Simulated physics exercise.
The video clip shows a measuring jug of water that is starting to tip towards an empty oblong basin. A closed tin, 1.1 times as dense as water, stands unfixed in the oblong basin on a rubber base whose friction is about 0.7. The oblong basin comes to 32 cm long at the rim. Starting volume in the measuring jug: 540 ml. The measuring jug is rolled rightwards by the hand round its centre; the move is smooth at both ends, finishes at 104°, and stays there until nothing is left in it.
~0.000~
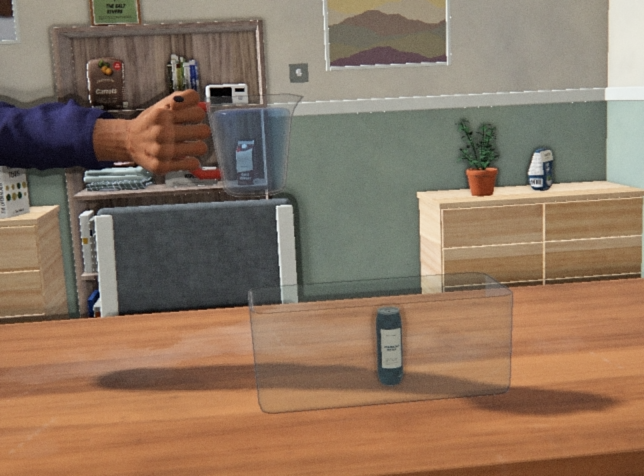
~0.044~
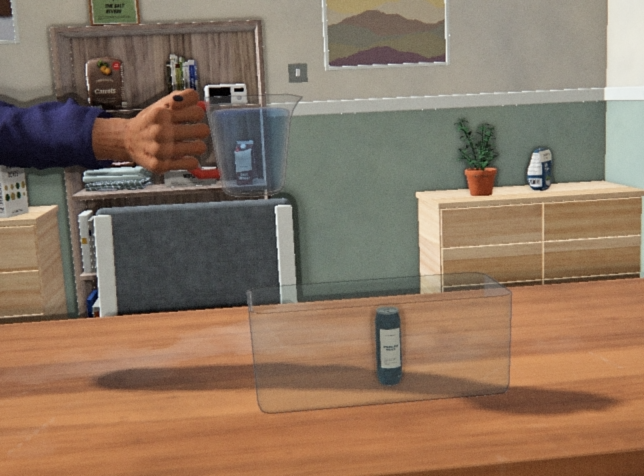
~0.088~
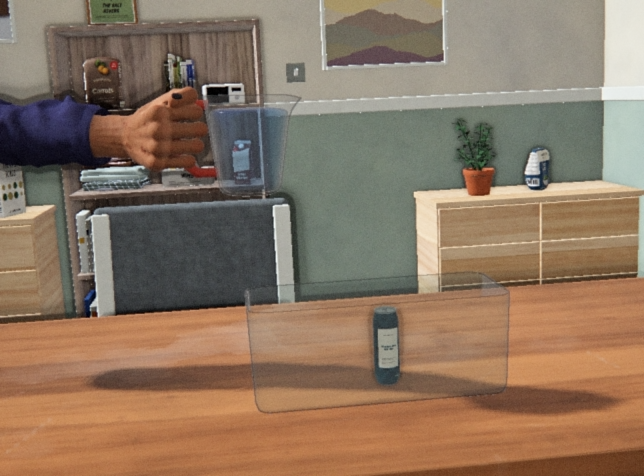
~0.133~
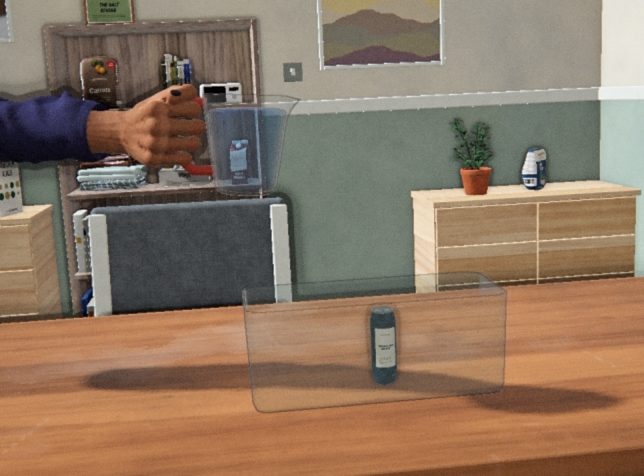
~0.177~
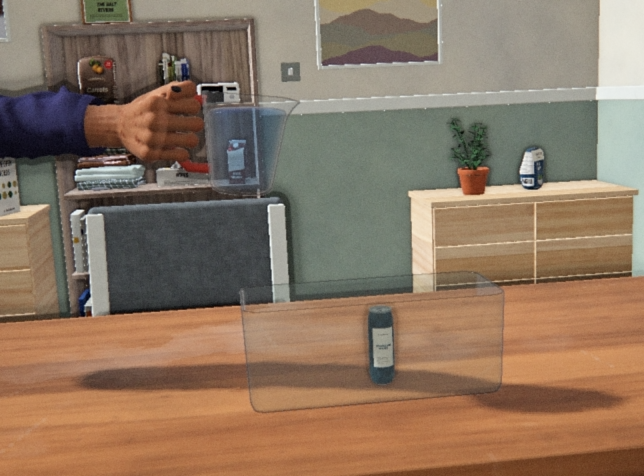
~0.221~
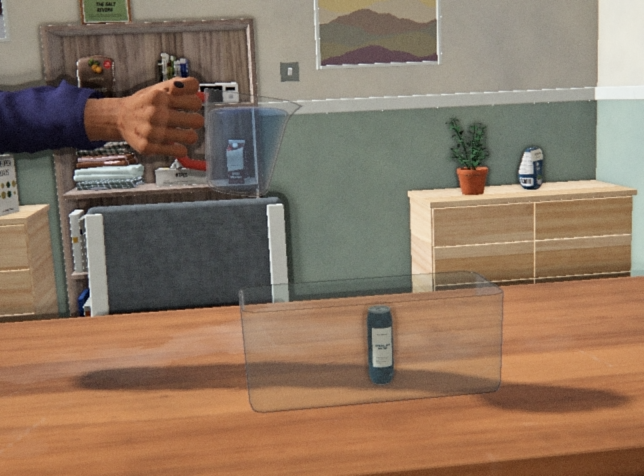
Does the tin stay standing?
It is upset.
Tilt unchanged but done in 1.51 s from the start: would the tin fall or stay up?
It stays steady, then.
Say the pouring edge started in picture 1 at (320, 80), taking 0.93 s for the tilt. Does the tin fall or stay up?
Then it keeps standing.
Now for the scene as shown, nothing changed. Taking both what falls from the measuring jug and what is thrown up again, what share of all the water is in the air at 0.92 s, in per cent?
About 28 per cent.
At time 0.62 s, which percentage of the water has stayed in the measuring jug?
About 76 per cent.
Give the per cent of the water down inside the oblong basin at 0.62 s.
Roughly 3 percent.
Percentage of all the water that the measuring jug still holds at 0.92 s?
About 22 percent.
By 0.62 s the tilt is 66° and 76 per cent is still to pour; the tin stands where it began.
By 0.92 s the tilt is 99° and 22 per cent is still to pour; the tin stands where it began.
By 1.23 s the tilt is 104° and 1 per cent is still to pour; the tin leans 33°.
By 1.56 s the tilt is 104° and 0 per cent is still to pour; the tin lies on its side.
At rest the tin lies on its side.
